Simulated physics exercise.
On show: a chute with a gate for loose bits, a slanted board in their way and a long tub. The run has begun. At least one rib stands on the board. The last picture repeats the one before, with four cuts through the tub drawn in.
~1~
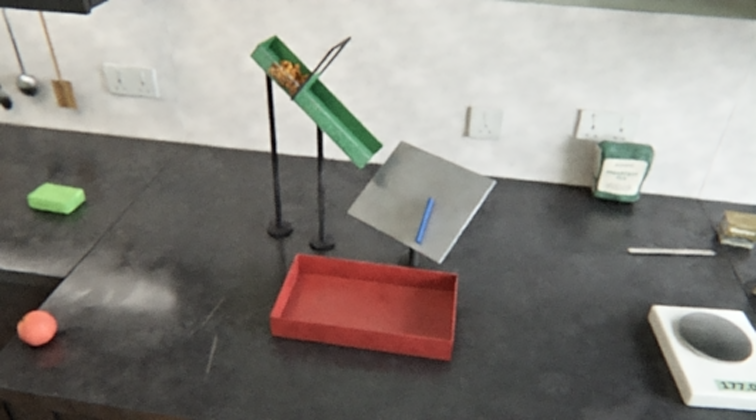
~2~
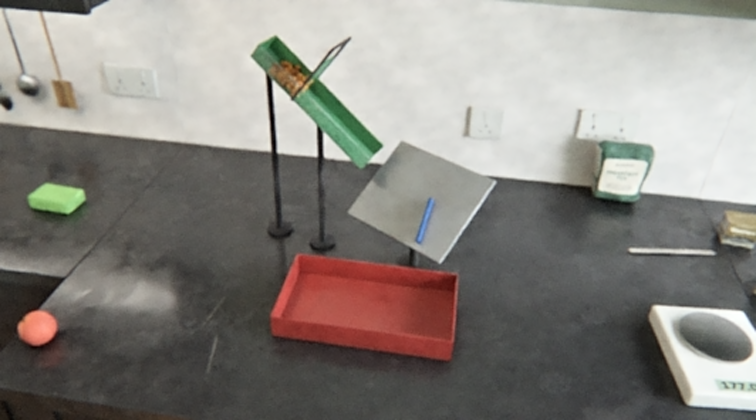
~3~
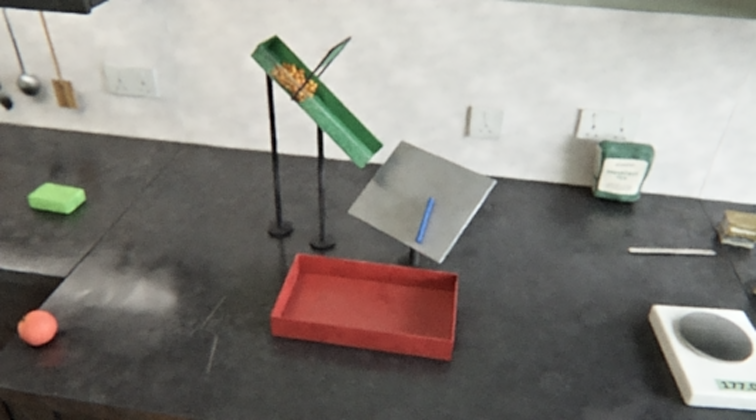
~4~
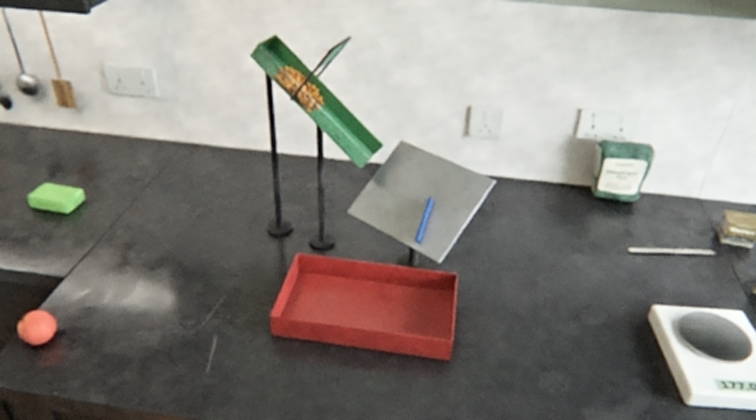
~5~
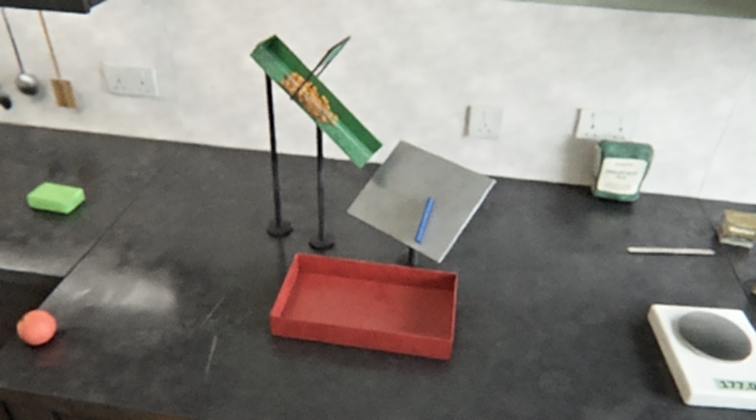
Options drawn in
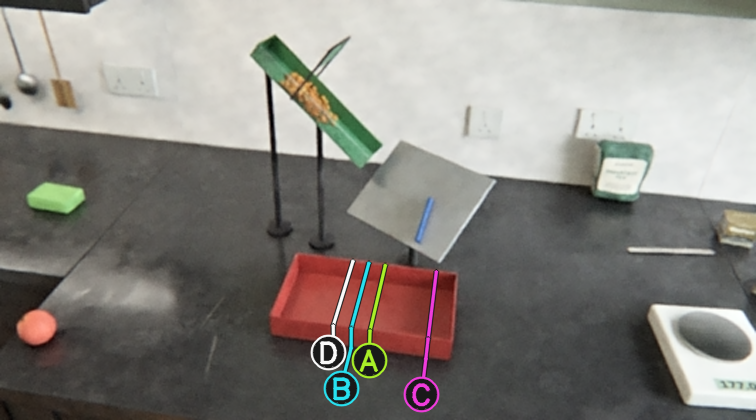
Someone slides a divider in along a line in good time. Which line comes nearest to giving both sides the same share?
Choose A.
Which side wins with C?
Left.
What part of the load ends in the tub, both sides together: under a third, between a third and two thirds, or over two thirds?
It is over two thirds.
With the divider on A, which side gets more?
The right side.
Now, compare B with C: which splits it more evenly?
That is line B.
On the marked copy, line A crosses the front rim at (370, 329); line B crosses the front rim at (351, 327); line C crosses the front rim at (428, 338); line D crosses the front rim at (333, 324).
With A, of what is caught, close to a quarter on the left of the divider, close to two thirds on the right.
With B, of what is caught, a small share on the left of the divider, the bulk on the right.
With C, of what is caught, all but a few on the left of the divider, only a few on the right.
With D, of what is caught, only a few on the left of the divider, all but a few on the right.
